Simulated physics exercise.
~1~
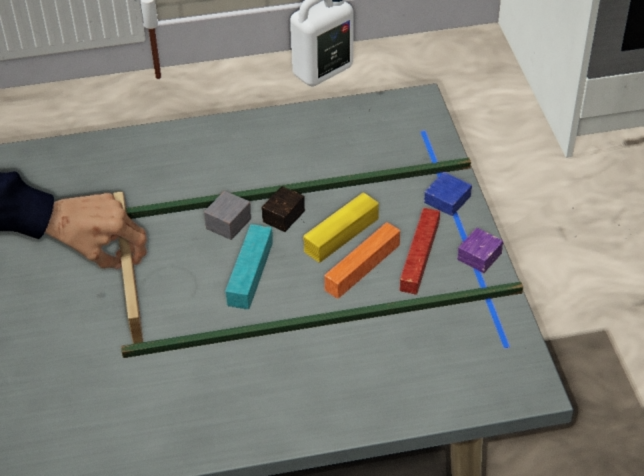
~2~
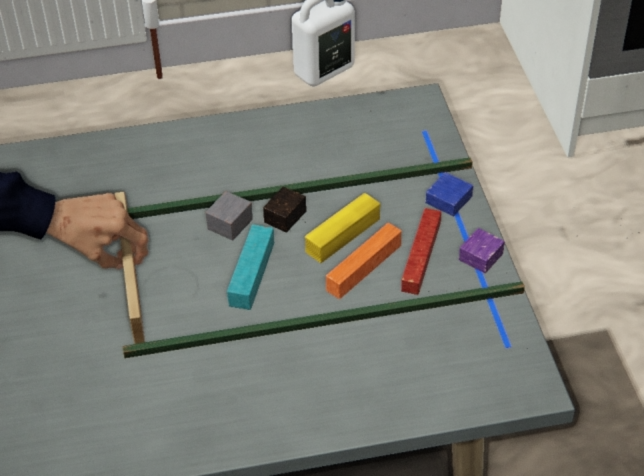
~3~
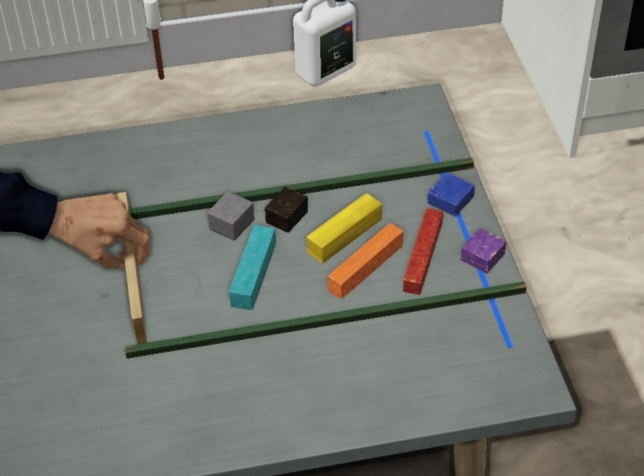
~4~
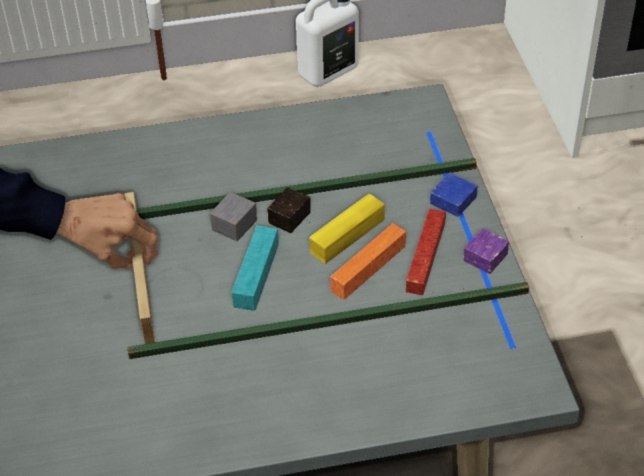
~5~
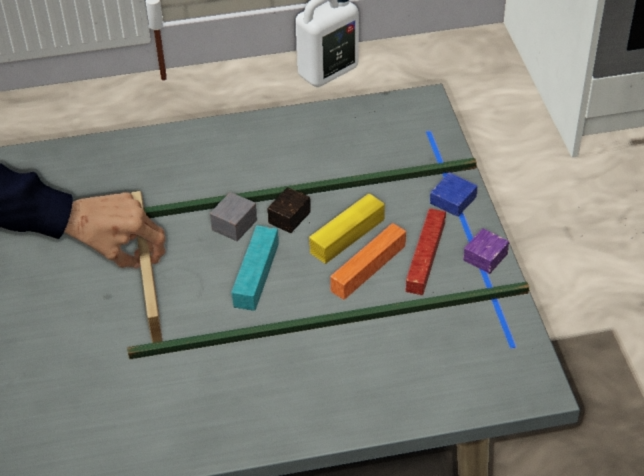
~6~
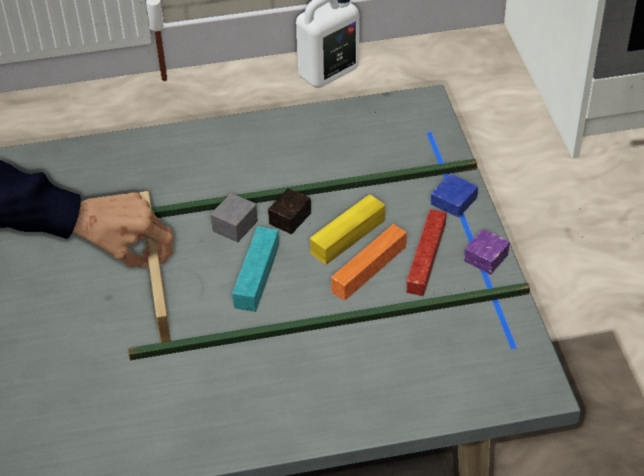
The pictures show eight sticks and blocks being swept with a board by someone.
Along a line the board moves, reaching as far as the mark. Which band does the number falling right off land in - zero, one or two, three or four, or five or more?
It lands in the five or more band.
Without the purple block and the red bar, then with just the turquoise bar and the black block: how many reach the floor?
The answer is 4 and then 3.
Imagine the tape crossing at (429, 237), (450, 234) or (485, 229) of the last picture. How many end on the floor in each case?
Floor tally per try: 2 / 3 / 6.
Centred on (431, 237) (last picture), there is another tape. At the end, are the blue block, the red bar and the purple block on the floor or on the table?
The blue block topples off; the red bar stays put; and the purple block topples off.
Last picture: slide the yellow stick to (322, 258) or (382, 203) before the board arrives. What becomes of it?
Goes off the edge; goes off the edge.
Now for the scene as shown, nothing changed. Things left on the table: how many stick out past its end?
That adds up to 0.
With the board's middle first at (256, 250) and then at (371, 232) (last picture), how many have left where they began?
At the first point the count is 3, at the second it's 7.
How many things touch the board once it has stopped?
Contact count: 2.
Soon after, none off yet; purple block at rest near (487, 252); blue block at rest near (454, 195); red bar at rest near (427, 252).
After that, none off yet; purple block at rest near (487, 252); blue block moving near (460, 192); red bar displaced a little near (445, 255).
In the end, the number that fall off is five or more; gone, black block, yellow stick, orange bar, red bar, blue block and purple block.
